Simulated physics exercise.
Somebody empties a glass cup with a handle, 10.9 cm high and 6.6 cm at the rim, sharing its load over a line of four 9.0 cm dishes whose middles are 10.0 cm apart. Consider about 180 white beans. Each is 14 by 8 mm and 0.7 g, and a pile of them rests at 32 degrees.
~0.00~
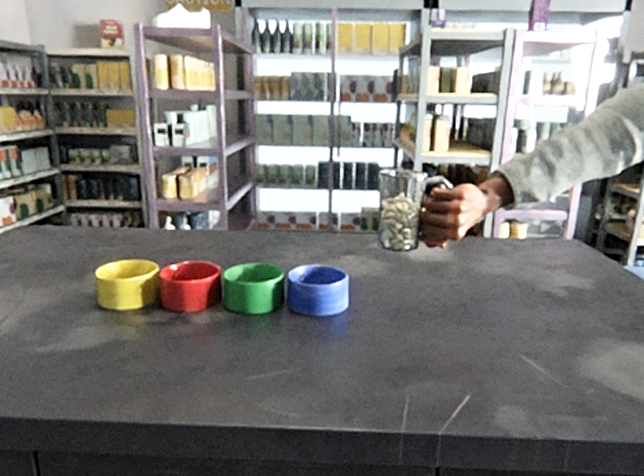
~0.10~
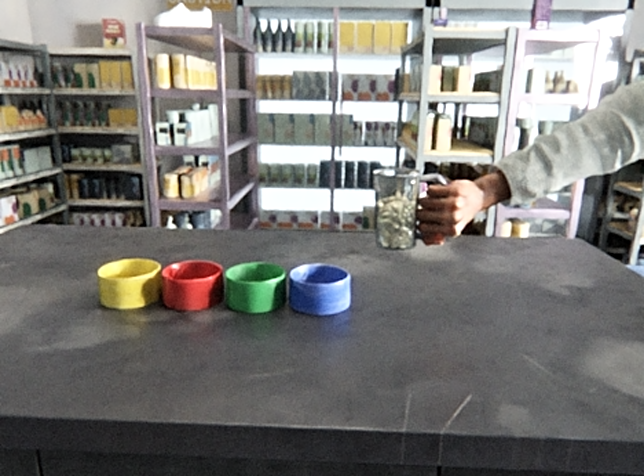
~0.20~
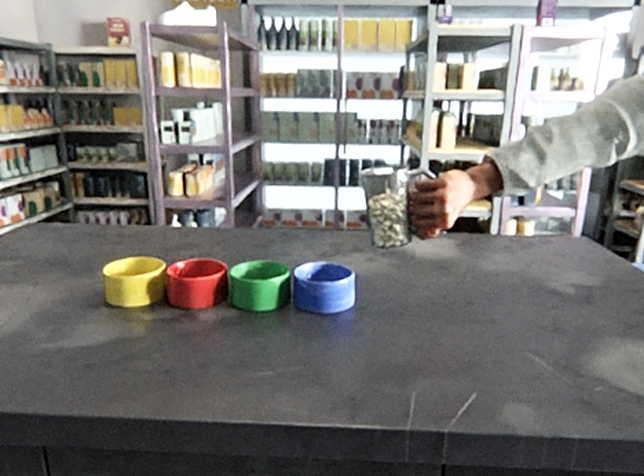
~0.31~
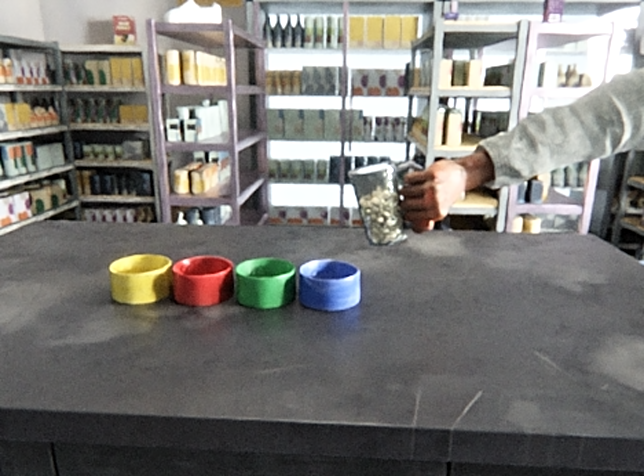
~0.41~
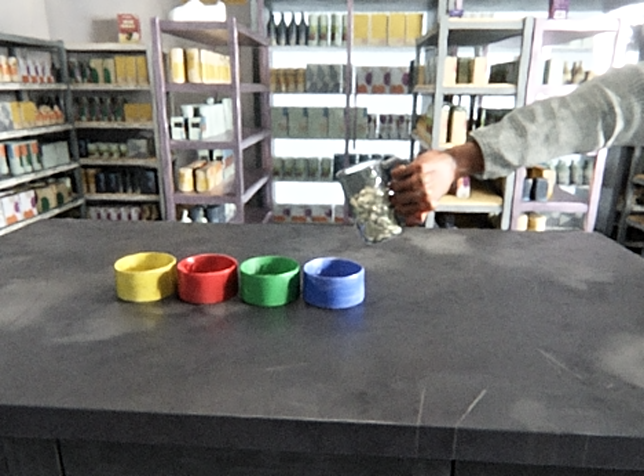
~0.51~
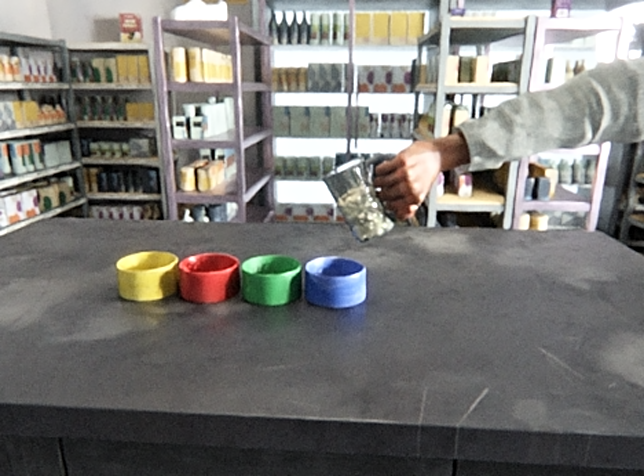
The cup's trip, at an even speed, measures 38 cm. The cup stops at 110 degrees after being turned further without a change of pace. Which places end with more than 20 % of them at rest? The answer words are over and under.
Red dish: Under. Blue dish: Under. Green dish: Under. Yellow dish: Over. Counter: Over.
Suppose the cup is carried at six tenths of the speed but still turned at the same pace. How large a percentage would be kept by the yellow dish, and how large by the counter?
Yellow 20; counter 10.
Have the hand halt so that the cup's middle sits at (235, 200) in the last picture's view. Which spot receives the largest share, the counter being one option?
Most of it ends up at red.
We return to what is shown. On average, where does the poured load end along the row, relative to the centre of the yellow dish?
6 cm to the left.
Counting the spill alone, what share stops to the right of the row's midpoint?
Share on that side: Roughly 0 %.
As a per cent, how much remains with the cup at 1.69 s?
Somewhere near 100 per cent of the load.
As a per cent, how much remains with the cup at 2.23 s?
About 35 per cent.
Then, at 1.22 s, tilt 70 degrees; cup holds 100 %.
After 1.69 s, tilt 99 degrees; cup holds 100 %.
After 2.23 s, tilt 110 degrees; cup holds 35 %, yellow 35 %.
At rest (3.8 s), red 0 %, blue 0 %, green 0 %, yellow 65 %, counter 35 %.
